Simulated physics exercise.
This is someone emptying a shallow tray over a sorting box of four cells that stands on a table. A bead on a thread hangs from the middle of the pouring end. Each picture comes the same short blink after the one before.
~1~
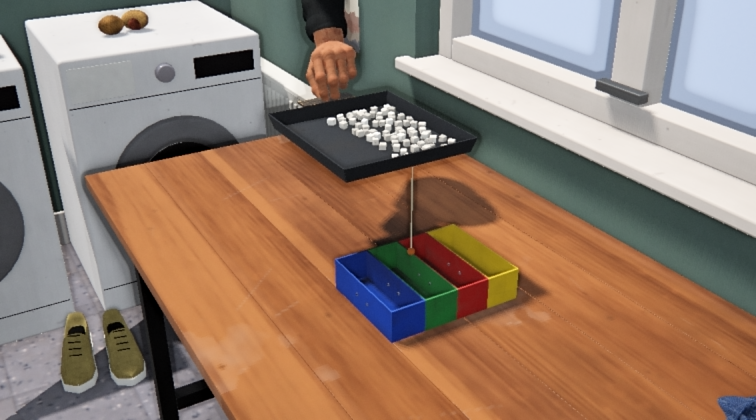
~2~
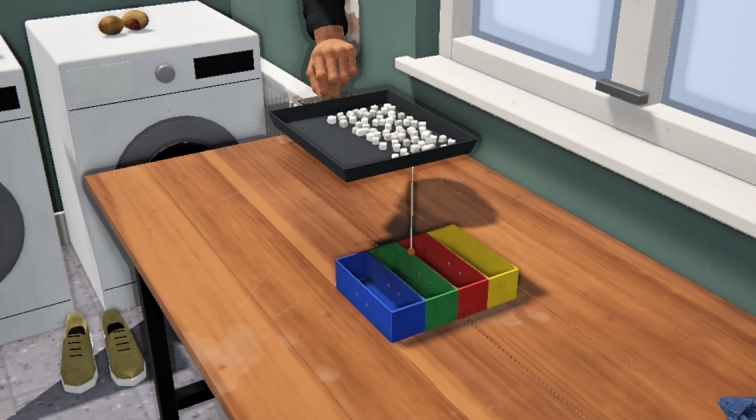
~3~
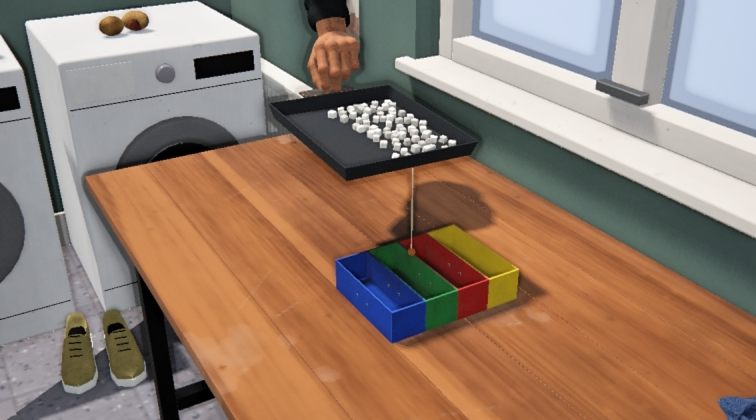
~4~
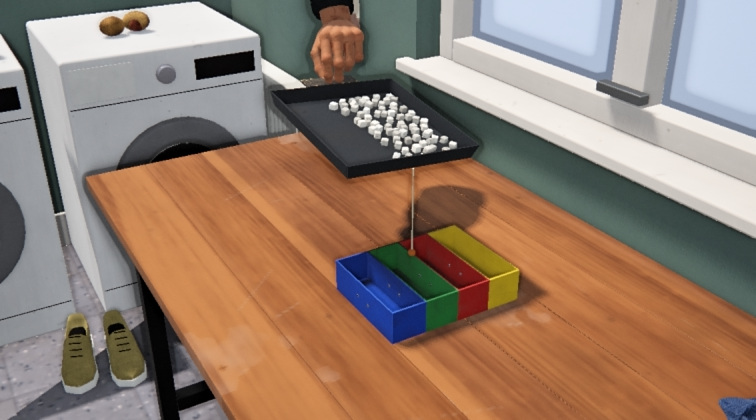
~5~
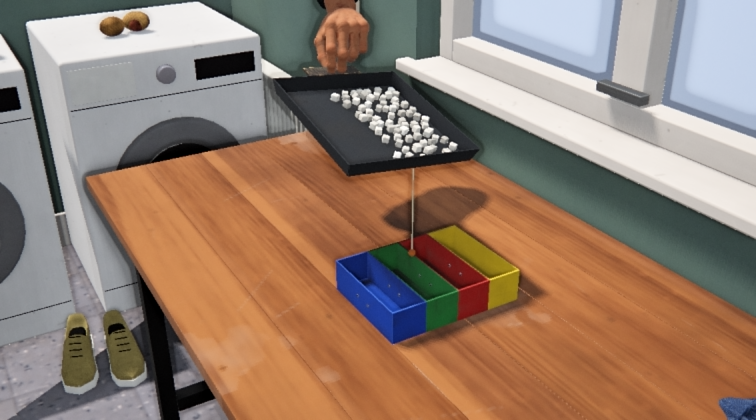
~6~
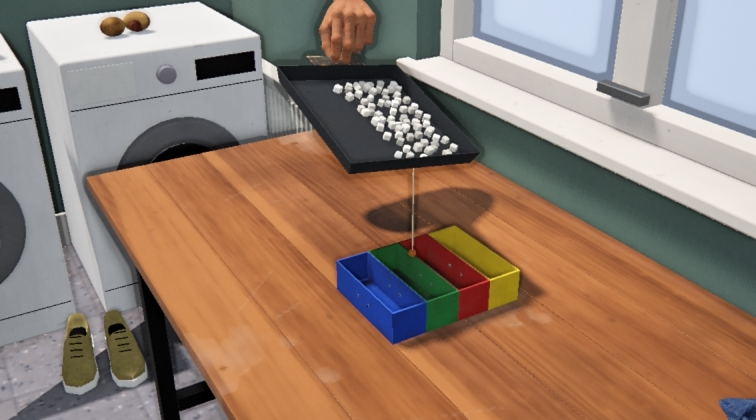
A hand held a dark tray of white cubes above a blue, green, red and yellow box on a wooden table, then gradually raised its far side, tilting the tray toward the near right corner.
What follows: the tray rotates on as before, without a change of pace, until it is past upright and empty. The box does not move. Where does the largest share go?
It favours the yellow compartment.
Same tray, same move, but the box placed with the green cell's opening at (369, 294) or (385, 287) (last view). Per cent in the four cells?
The first gives 0 %, the second 10 %.
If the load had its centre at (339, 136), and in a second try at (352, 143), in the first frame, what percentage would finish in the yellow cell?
Roughly 70 per cent, and 60 per cent.
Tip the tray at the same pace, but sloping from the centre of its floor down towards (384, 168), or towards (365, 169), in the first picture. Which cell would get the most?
At the first place that blue cell, at the second that blue cell.
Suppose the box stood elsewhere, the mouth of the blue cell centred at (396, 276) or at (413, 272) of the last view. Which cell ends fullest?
One: The yellow cell. Two: Red.
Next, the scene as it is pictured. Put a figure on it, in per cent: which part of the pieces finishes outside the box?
Near 10 %.
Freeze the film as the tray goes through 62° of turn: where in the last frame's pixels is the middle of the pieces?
At about (443, 139).
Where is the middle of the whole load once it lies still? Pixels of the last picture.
Near (473, 274).
Soon after the last picture, tray tipped steeply; all on the tray.
A little later, tray tipped past a quarter turn; about half on the tray; about a quarter in the yellow cell; about a quarter falling or outside the box.
Later still, tray tipped past a quarter turn; most in the yellow cell; a small part in the red cell; a small part falling or outside the box.
At rest, tray tipped past a quarter turn; most in the yellow cell; a small part in the red cell; none in the blue cell; none in the green cell; a small part outside the box.
